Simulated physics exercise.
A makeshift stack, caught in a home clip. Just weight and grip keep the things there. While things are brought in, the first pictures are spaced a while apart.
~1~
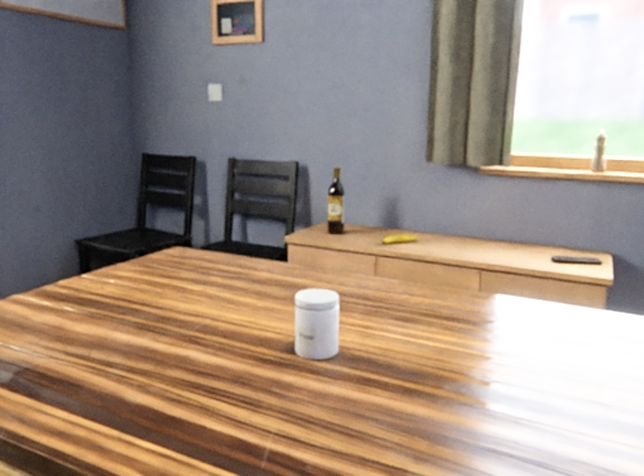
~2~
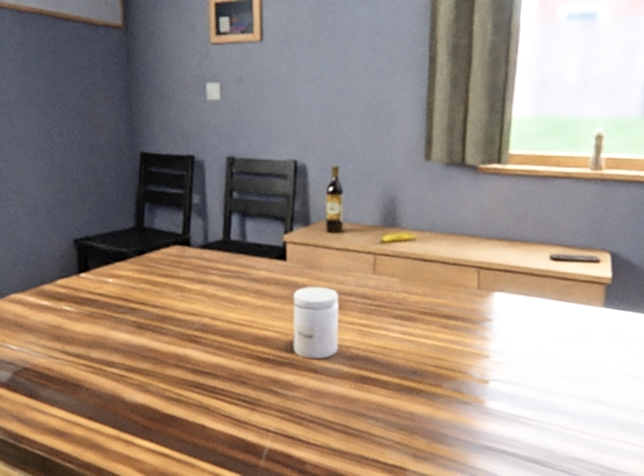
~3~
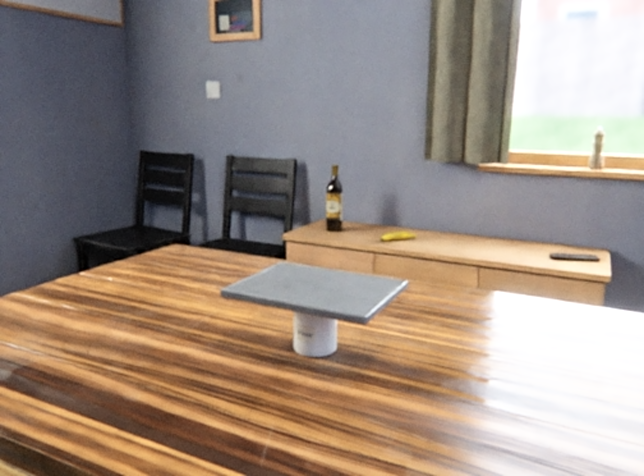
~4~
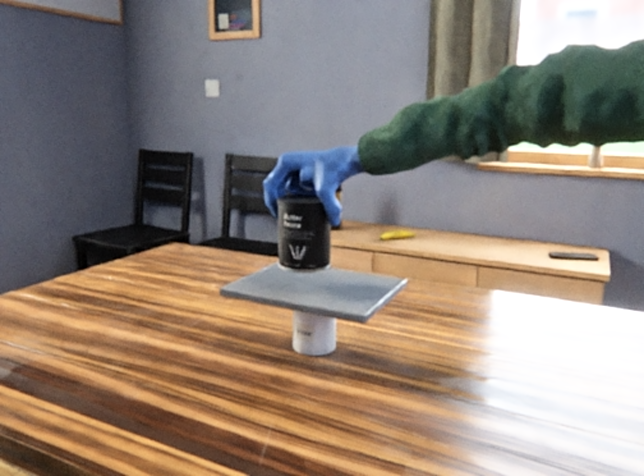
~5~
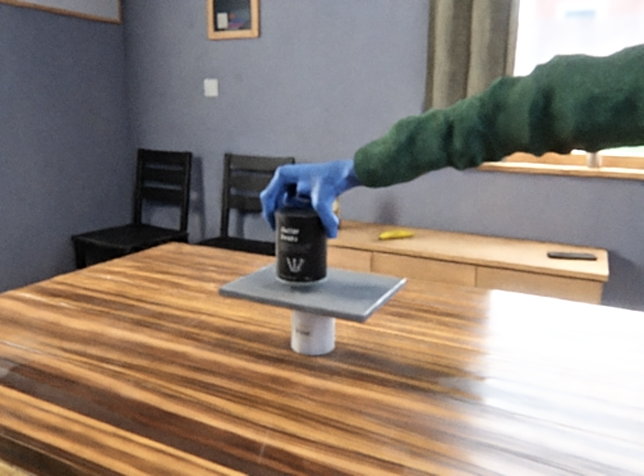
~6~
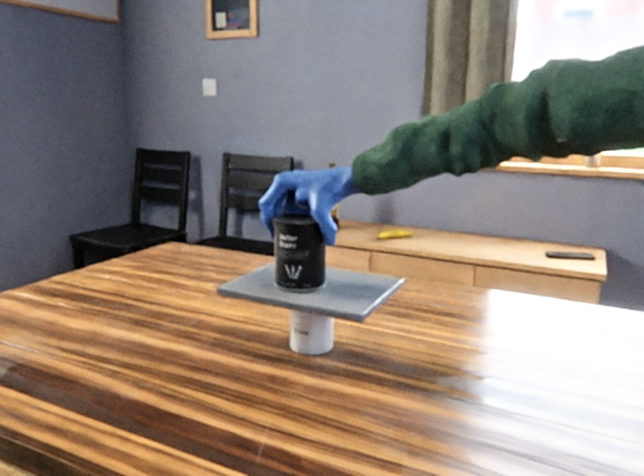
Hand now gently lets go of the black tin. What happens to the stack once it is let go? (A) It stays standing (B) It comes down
It stays standing (A).
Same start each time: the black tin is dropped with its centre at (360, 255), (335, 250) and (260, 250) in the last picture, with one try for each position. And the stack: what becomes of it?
With the first release it tips over; with the second it stays steady; with the third it tips over.
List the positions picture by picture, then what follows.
In the first frame, the last thing is not in view yet.
In the second frame, the last thing is not in view yet.
In the third frame, the last thing is not in view yet; grey lid (317, 288).
In the fourth frame, still above its spot; black tin (305, 232); grey lid (316, 287).
In the fifth frame, still above its spot; black tin (302, 245); grey lid (315, 287).
In the sixth frame, set down, still held; black tin (300, 251); grey lid (313, 286).
Then, 0.20 s past the last view, nothing moves.
Then, 0.50 s past the last view, black tin resting near (300, 252).
Finally, all 3 still in place. Final places as the last picture's camera would see them, black tin near (300, 252). The stack stays up.
